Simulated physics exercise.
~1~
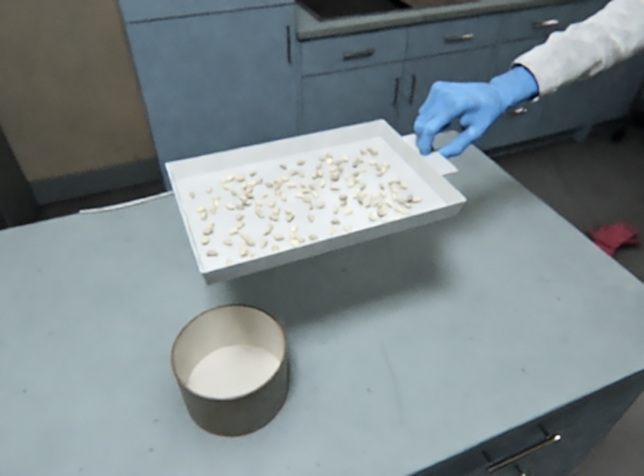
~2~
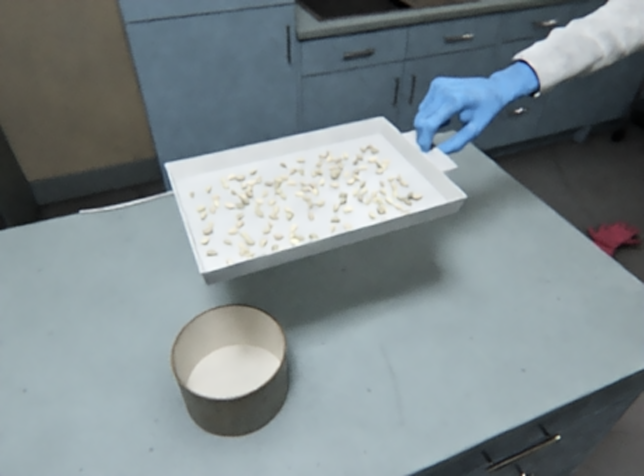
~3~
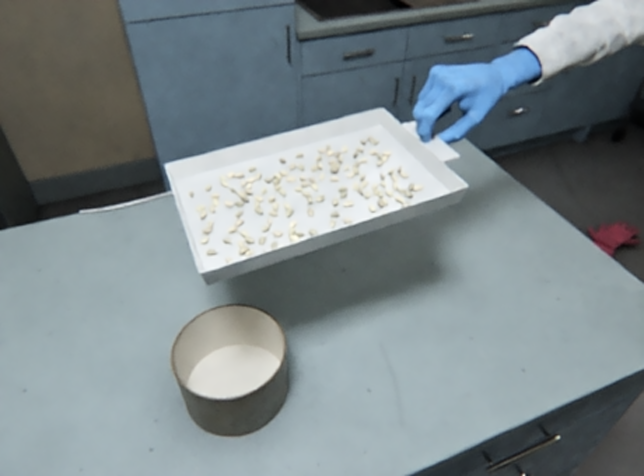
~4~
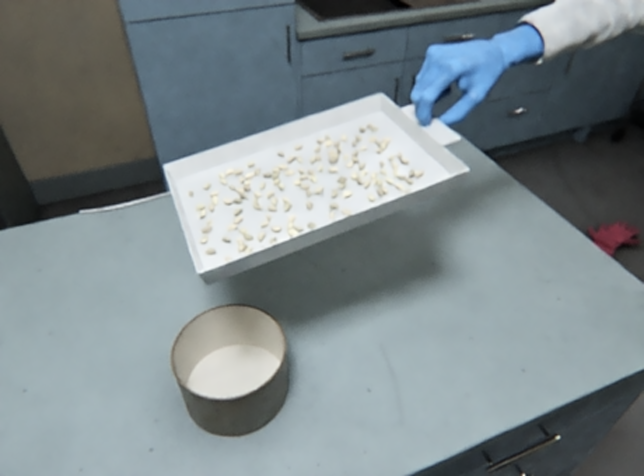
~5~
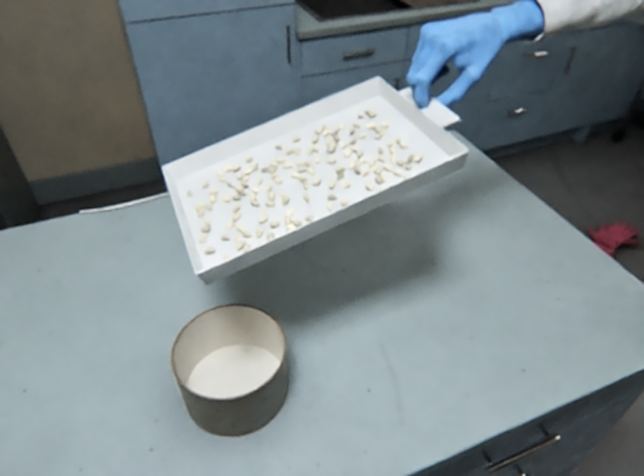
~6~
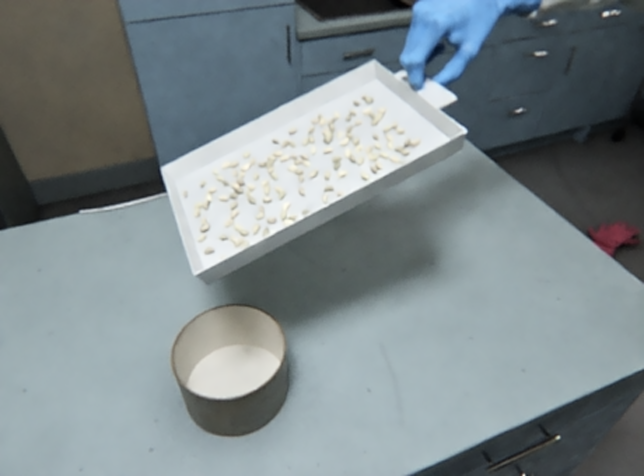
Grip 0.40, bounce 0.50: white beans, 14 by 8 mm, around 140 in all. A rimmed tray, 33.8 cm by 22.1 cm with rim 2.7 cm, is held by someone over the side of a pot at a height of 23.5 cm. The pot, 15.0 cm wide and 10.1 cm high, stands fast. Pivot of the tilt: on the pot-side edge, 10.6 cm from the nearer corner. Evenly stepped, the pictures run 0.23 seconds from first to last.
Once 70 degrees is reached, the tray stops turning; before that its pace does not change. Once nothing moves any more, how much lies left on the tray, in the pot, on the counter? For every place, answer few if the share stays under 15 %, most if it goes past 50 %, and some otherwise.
Shares - tray: Most; pot: Few; counter: Some.
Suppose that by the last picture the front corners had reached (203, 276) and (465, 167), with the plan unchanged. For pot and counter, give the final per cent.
Pot 30; counter 10.
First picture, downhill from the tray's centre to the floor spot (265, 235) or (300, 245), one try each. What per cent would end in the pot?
Roughly 45 % for the first direction, roughly 30 % for the second.
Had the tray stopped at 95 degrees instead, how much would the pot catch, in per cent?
Roughly 5 percent.
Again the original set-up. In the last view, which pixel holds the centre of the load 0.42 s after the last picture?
The middle of the load should be at about (186, 208) by then.
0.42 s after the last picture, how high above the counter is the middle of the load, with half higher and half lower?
About 26 cm.
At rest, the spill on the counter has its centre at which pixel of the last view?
At rest, its centre lies at about (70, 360).
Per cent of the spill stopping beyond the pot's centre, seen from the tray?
Around 100 per cent, give or take.
Then, 0.25 s after the last picture, tilt 44 degrees; the tray holds 100 %, the pot 0 %.
Then, 0.42 s after the last picture, tilt 62 degrees; the tray holds 100 %, the pot 0 %.
Then, 0.71 s after the last picture, tilt 70 degrees; the tray holds 65 %, the pot 0 %.
In the end, tray 65 %, pot 0 %, counter 35 %.
